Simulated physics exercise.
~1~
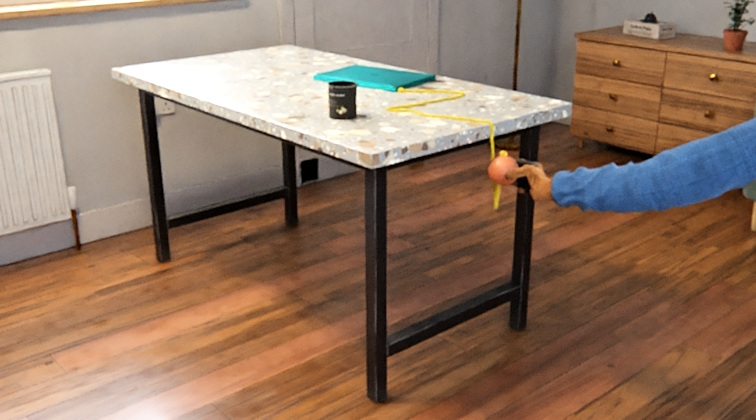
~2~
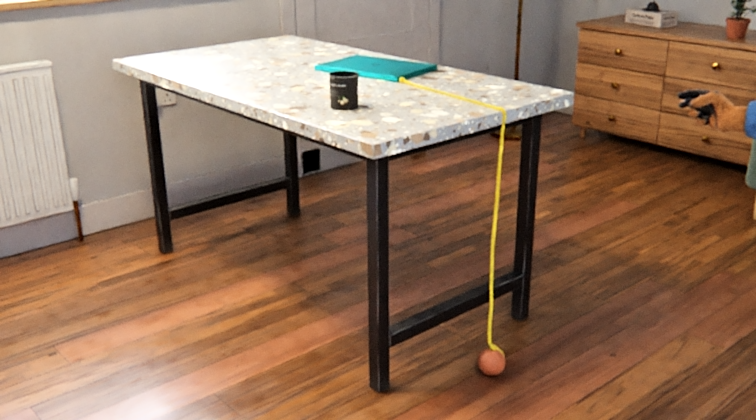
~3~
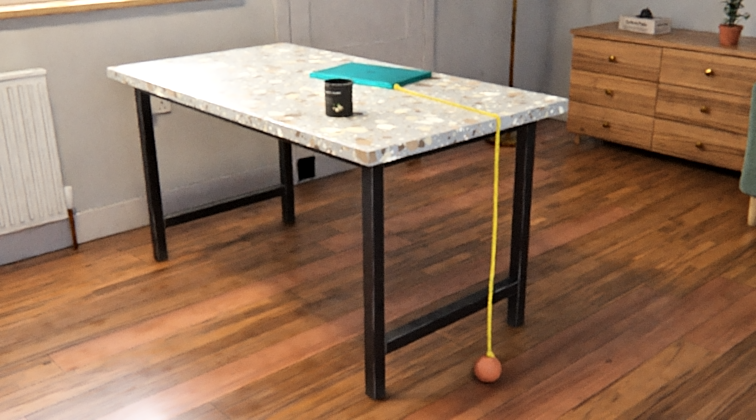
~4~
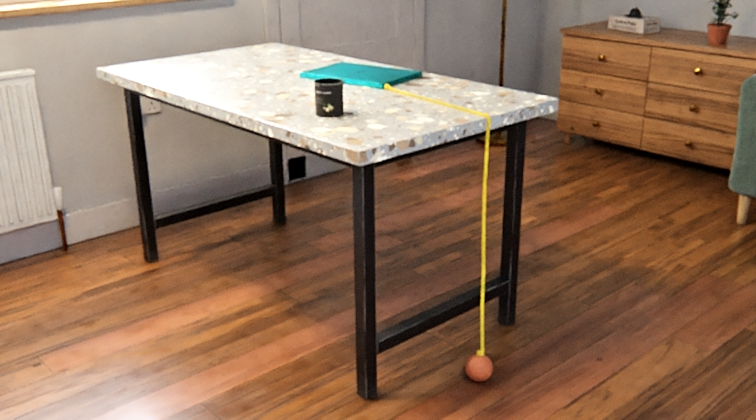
Orange on a yellow cord dropping from a hand beside a speckled table to the wooden floor, turquoise laptop and black cup staying put.
